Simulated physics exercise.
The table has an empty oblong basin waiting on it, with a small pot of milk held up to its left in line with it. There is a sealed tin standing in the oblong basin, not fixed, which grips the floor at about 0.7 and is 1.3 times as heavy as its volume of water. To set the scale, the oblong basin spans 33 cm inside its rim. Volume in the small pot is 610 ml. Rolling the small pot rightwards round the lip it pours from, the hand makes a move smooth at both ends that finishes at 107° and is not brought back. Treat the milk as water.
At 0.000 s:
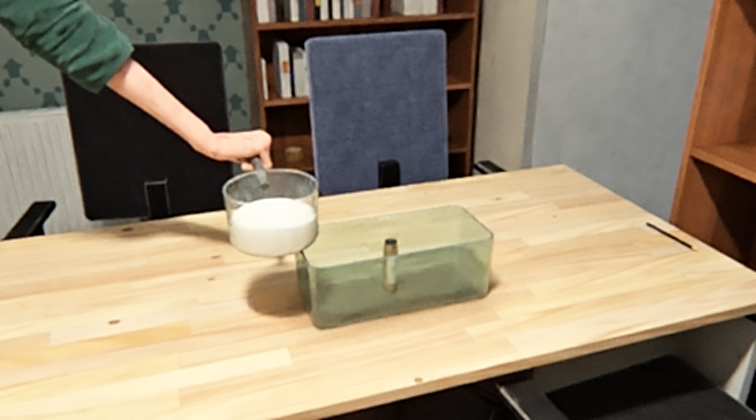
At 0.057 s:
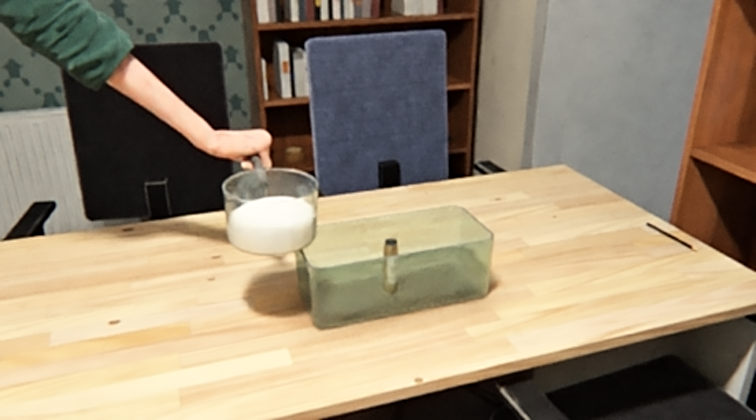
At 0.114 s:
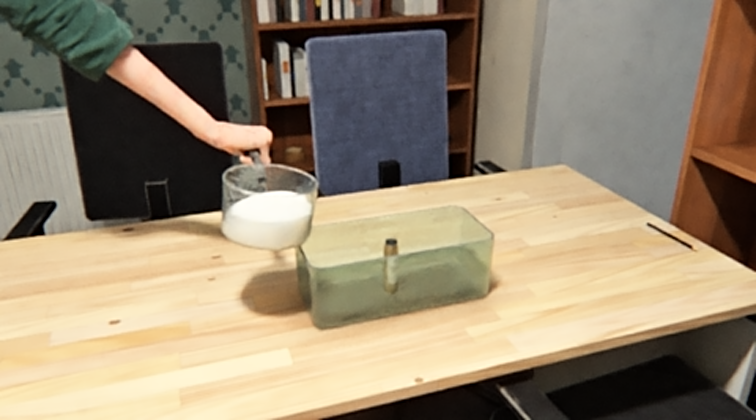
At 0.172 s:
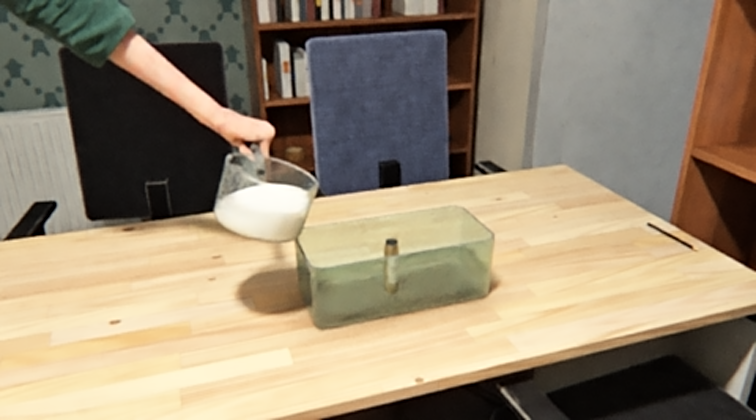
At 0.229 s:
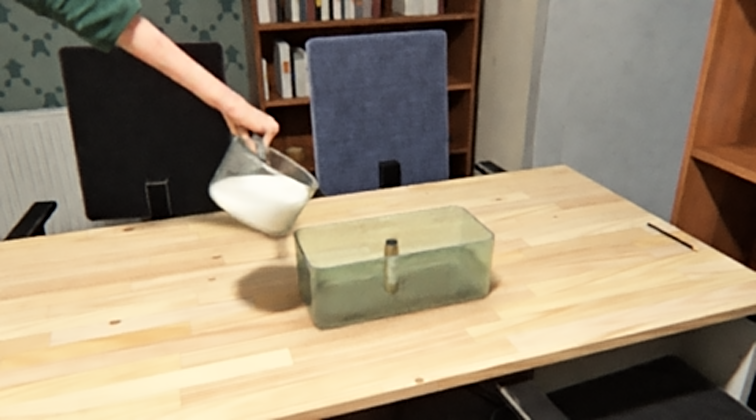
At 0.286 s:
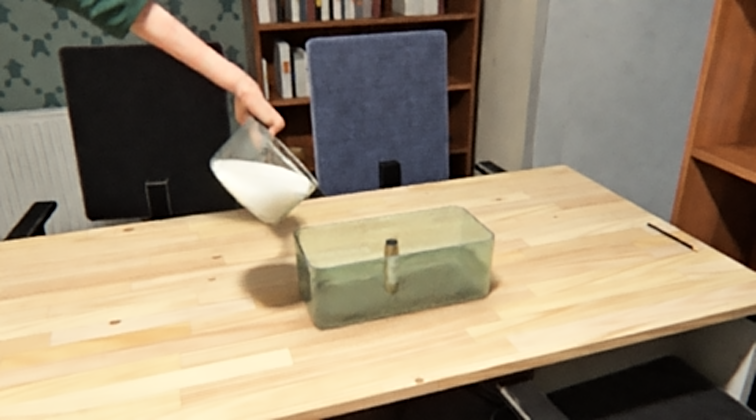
A hand tilting a small glass pot of white liquid steadily rightwards beside an oblong glass basin on a wooden table.
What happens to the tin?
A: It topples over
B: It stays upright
The answer is A.
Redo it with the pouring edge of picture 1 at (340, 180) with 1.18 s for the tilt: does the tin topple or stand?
Result: Tin upright.
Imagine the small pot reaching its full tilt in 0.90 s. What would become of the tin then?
Outcome - the tin comes down.
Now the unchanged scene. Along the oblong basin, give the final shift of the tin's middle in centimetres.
It finishes around 9.0 cm from where it began.
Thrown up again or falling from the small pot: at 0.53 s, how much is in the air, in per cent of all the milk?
Around 52 in a hundred.
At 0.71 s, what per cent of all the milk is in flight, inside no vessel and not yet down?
It comes to some 18 percent of the total.
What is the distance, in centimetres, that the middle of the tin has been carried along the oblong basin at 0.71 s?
I'd put it at around 2 centimetres.
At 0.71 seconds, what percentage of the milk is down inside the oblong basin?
76 %, more or less.
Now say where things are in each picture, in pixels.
It leans 0°; its right rim is at (316, 182); the milk meets the walls at (230, 220) and (314, 208); the oblong basin's rim runs from (301, 250) to (477, 221); the tin's top is at (391, 244), in the first frame.
It leans 2°; its right rim is at (316, 182); the milk meets the walls at (228, 220) and (313, 206), in the second frame.
It leans 9°; its right rim is at (316, 182); the milk meets the walls at (224, 217) and (311, 200), in the third frame.
It leans 20°; its right rim is at (316, 182); the milk meets the walls at (216, 206) and (308, 193), in the fourth frame.
It leans 34°; its right rim is at (315, 182); the milk meets the walls at (212, 187) and (308, 186), in the fifth frame.
It leans 50°; its right rim is at (315, 182); the milk meets the walls at (214, 165) and (307, 179), in the sixth frame.
Then, 0.53 s in, the tilt is 103° and 46 per cent is still to pour; the tin stands where it began.
Then, 0.71 s in, the tilt is 107° and 6 per cent is still to pour; the tin leans 17°.
Then, 0.90 s in, the tilt is 107° and 0 per cent is still to pour; the tin lies on its side.
Then, 1.10 s in, the tilt is 107° and 0 per cent is still to pour; the tin lies on its side.
Finally, the tin lies on its side.
